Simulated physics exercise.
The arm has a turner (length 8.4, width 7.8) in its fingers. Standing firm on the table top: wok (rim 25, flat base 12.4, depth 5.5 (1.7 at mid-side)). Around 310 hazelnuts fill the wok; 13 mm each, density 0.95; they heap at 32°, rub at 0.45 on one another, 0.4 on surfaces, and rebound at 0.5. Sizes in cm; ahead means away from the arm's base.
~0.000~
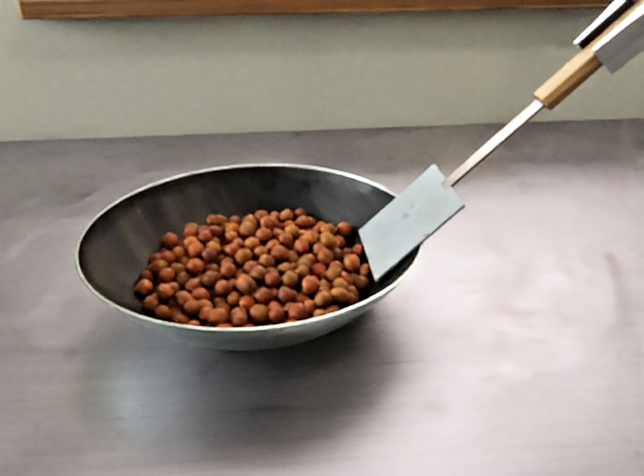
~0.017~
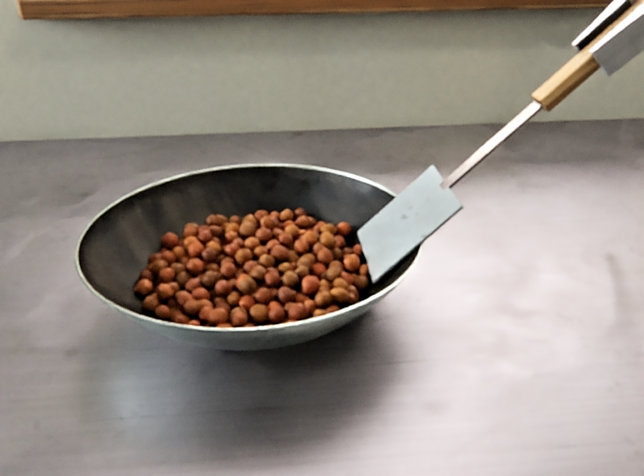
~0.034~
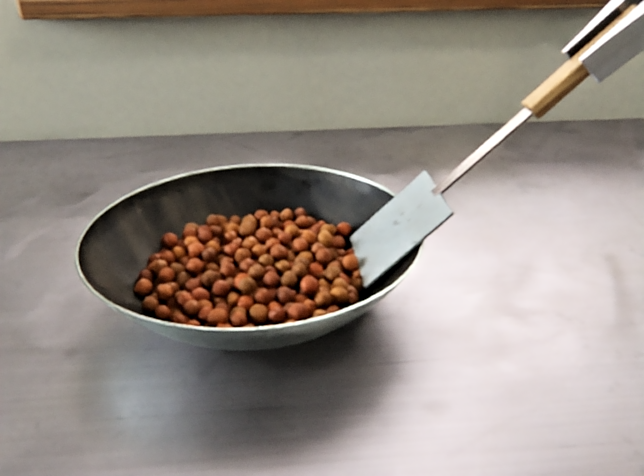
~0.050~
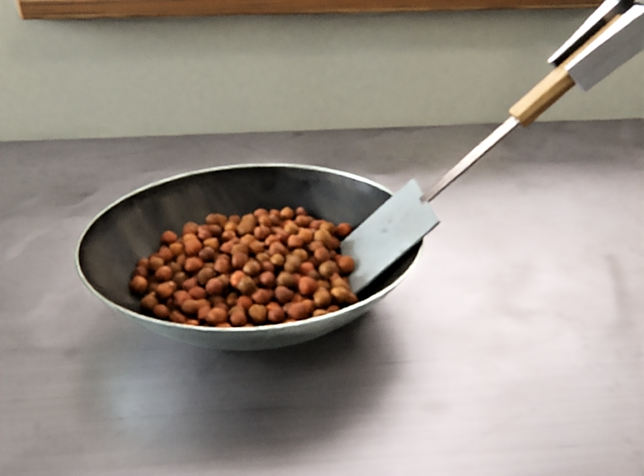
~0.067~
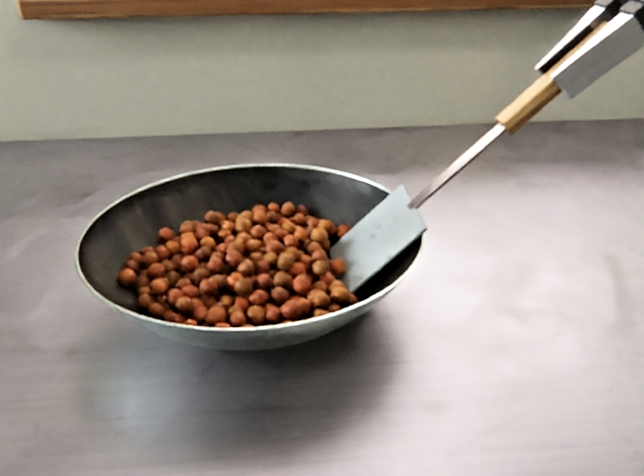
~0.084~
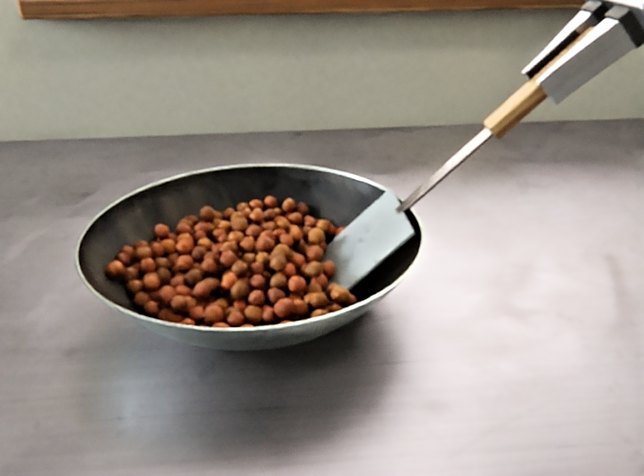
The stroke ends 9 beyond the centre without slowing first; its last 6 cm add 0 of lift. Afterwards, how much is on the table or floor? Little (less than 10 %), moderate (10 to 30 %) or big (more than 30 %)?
Answer: Moderate; 10 to 30 % of the hazelnuts finish on the table or floor.
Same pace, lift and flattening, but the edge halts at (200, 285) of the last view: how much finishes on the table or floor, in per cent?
Some 0 per cent.
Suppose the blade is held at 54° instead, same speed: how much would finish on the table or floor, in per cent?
In that case some 25 per cent.
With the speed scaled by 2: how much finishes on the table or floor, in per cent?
Some 45 per cent.
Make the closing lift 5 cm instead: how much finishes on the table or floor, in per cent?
Some 25 per cent.
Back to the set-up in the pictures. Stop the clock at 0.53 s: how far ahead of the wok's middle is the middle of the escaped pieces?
Some 16 cm.
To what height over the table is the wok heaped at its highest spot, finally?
Roughly 7.0 cm.
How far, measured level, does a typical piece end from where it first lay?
Roughly 5 cm.
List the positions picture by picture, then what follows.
The first picture shows turner top edge at (449, 183), sloping 44°; upper third of the load around (259, 257), from x 145 to 365, top at y 215; 312 in the wok.
The second picture shows turner top edge at (447, 184), sloping 44°; upper third of the load around (259, 257), from x 145 to 365, top at y 215.
The third picture shows turner top edge at (439, 191), sloping 44°; upper third of the load around (259, 260), from x 145 to 360, top at y 215.
The fourth picture shows turner top edge at (426, 199), sloping 44°; upper third of the load around (260, 257), from x 140 to 350, top at y 215.
The fifth picture shows turner top edge at (414, 205), sloping 44°; upper third of the load around (244, 257), from x 125 to 350, top at y 210.
The sixth picture shows turner top edge at (402, 209), sloping 44°; upper third of the load around (233, 254), from x 115 to 350, top at y 205; 312 in the wok.
After 0.18 s, sloping 44°, highest piece 5 above the table; 312 in the wok.
After 0.28 s, sloping 44°, highest piece 7 above the table; 312 in the wok.
After 0.53 s, sloping 44°, highest piece 8 above the table; 253 in the wok, 54 on the table or floor, 5 on the blade or in flight.
After 1.58 s, sloping 44°, highest piece 7 above the table; 251 in the wok, 61 on the table or floor.
At rest, 251 in the wok, 61 on the table or floor. That is 20 % on the table or floor.
